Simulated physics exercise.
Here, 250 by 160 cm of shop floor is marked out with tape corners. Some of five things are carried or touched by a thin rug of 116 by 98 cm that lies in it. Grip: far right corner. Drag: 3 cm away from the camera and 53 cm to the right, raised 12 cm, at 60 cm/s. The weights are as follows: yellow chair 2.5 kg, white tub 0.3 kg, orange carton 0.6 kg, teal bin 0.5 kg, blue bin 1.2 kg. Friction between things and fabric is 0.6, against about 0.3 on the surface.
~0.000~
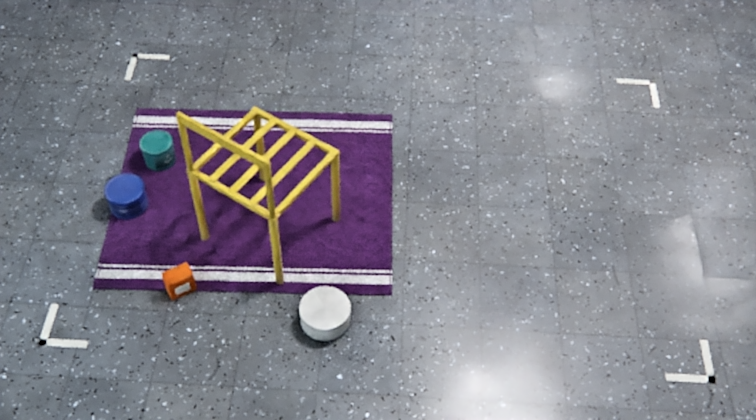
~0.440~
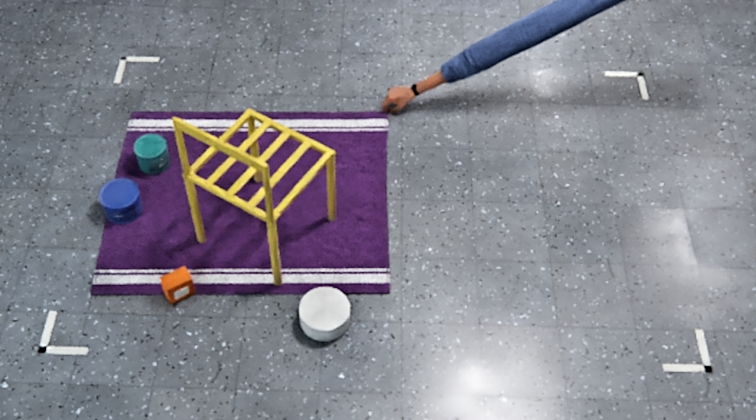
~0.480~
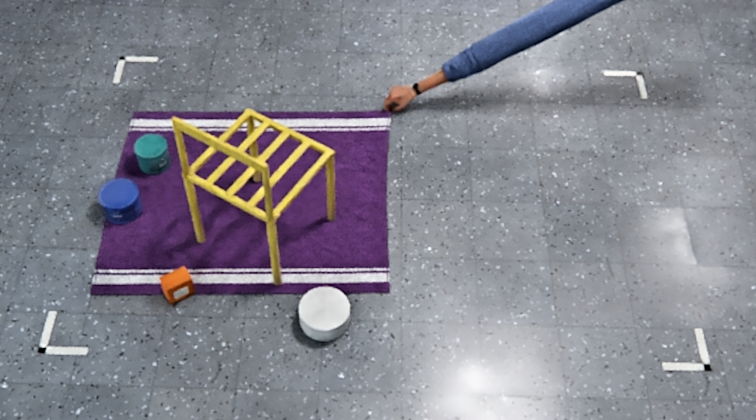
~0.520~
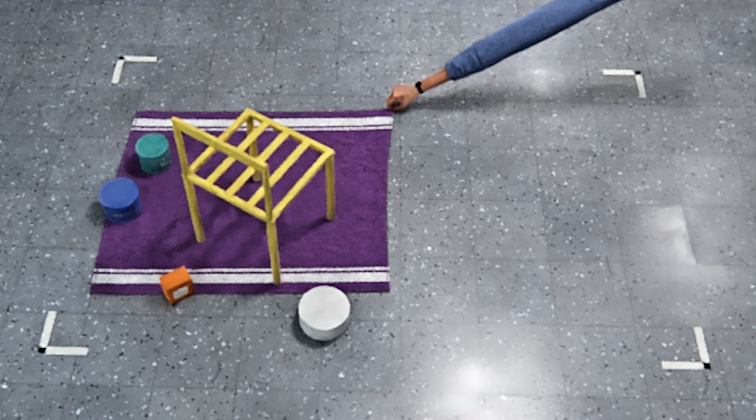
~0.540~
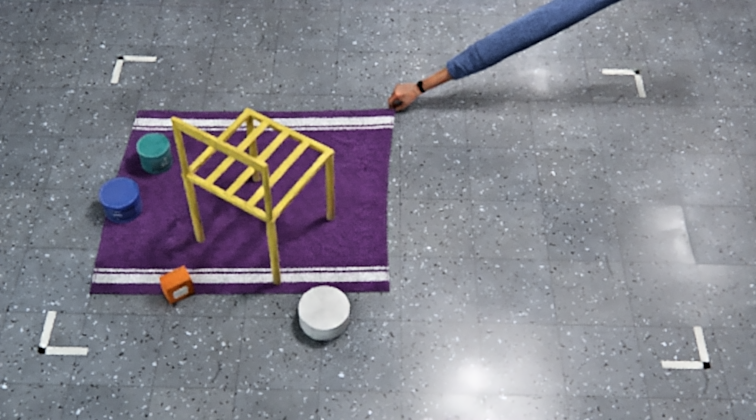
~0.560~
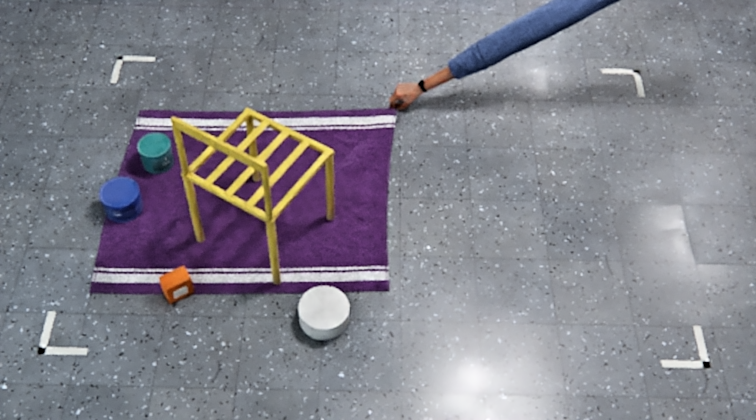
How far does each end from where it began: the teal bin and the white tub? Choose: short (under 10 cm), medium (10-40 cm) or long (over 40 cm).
My call: Teal bin long, white tub short.
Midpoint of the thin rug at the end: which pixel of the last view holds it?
The midpoint is close to pixel (355, 162).
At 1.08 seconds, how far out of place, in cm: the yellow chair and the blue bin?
Shifts - yellow chair: Around 25 cm; blue bin: Around 35 cm.
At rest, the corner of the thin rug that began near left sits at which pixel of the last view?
That corner settles near pixel (190, 225) in the last view.
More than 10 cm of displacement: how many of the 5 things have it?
4 of them.
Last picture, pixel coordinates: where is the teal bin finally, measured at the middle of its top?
(273, 97).
After 0.8 s, middle of the thin rug at (279, 185); teal bin 20 cm off its start, blue bin 16 cm off its start, yellow chair 11 cm off its start.
After 1.1 s, middle of the thin rug at (314, 172); teal bin 38 cm off its start, blue bin 35 cm off its start, yellow chair 26 cm off its start.
After 1.3 s, middle of the thin rug at (339, 166); teal bin 52 cm off its start at (259, 104), blue bin 47 cm off its start at (218, 142), yellow chair 35 cm off its start at (343, 130).
After 1.6 s, middle of the thin rug at (355, 162); teal bin 59 cm off its start, blue bin 55 cm off its start, yellow chair 42 cm off its start.
After 2.2 s, middle of the thin rug at (355, 162); teal bin 59 cm off its start at (273, 97), white tub 0 cm off its start at (324, 307), blue bin 55 cm off its start at (235, 136), yellow chair 42 cm off its start at (360, 126).
